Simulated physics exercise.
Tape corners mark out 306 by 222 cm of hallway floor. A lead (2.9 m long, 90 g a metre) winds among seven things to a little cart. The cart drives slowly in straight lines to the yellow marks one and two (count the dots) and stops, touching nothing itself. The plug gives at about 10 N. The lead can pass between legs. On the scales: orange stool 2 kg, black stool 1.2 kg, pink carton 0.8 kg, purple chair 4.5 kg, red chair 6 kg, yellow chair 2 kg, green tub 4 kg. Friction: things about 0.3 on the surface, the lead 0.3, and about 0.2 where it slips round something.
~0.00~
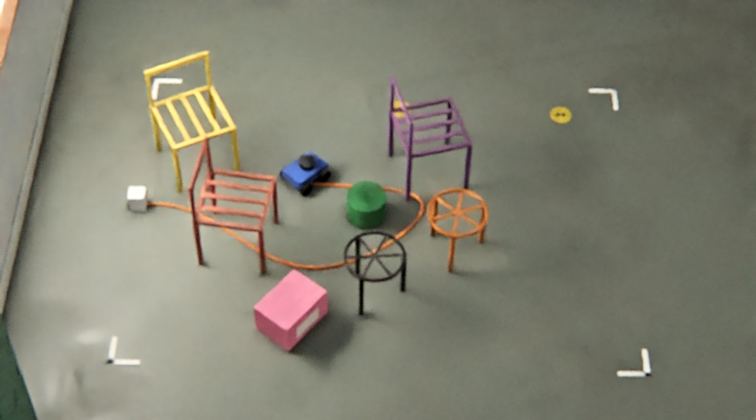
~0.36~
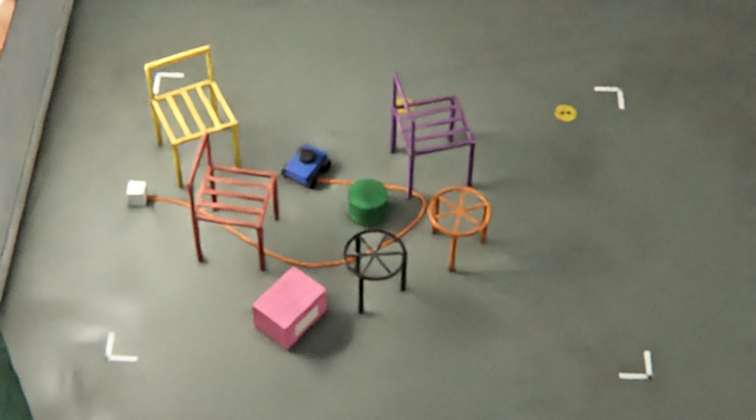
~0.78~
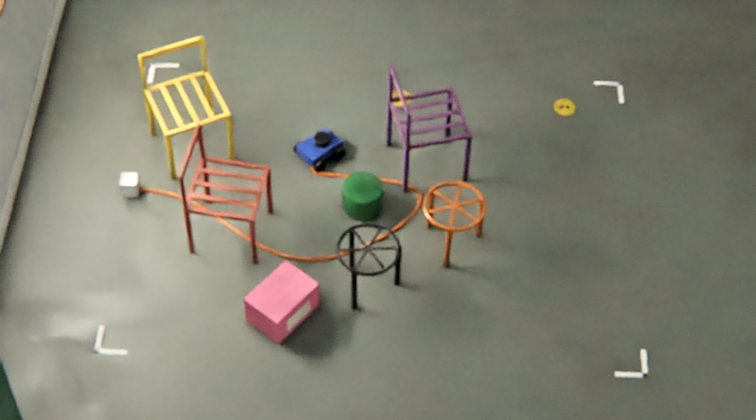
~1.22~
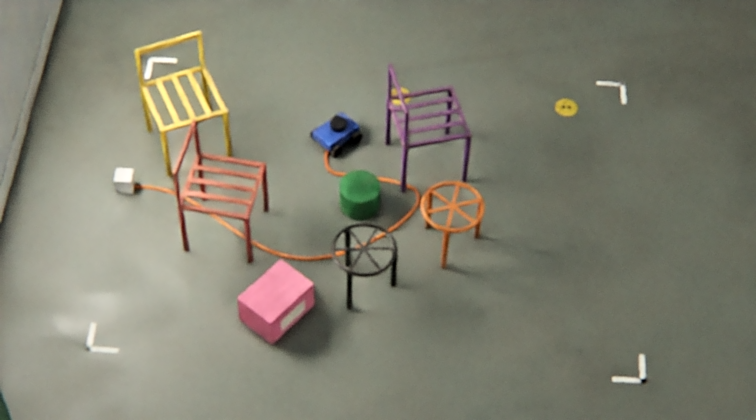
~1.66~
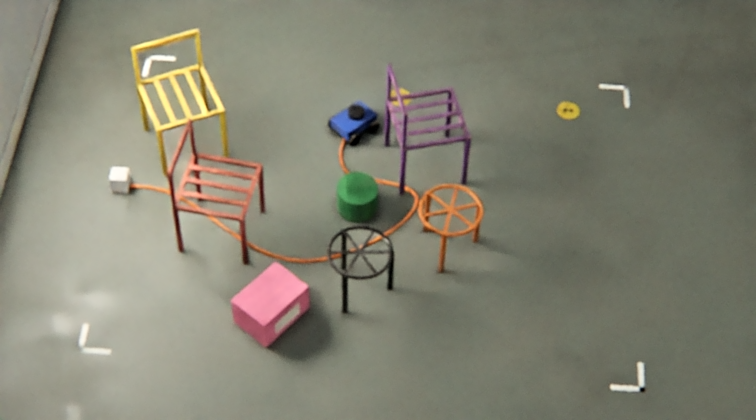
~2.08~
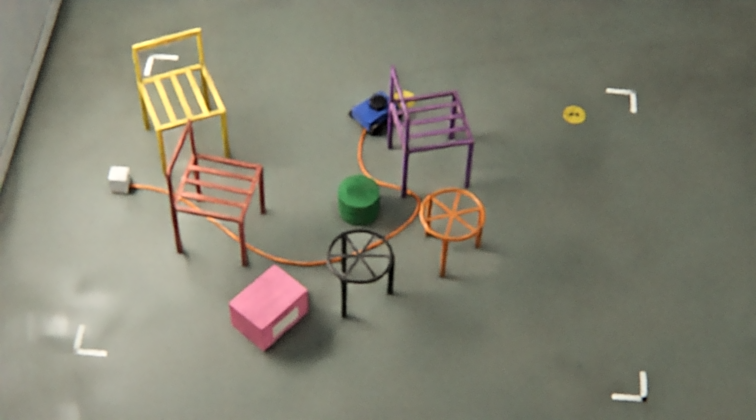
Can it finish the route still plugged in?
Outcome: The plug comes out.
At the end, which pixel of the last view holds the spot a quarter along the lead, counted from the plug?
Near (373, 230).
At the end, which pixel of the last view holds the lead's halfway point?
At about (406, 176).
By 3.1 s, cart at (415, 100), lead slack at the fixed end; nothing else has moved.
By 4.1 s, cart at (472, 105), lead slack at the fixed end; nothing else has moved.
By 5.1 s, cart at (531, 110), plug out; nothing else has moved.
By 6.2 s, cart at (574, 114), plug out; nothing else has moved.
By 6.6 s, cart at (574, 114), plug out; nothing else has moved.
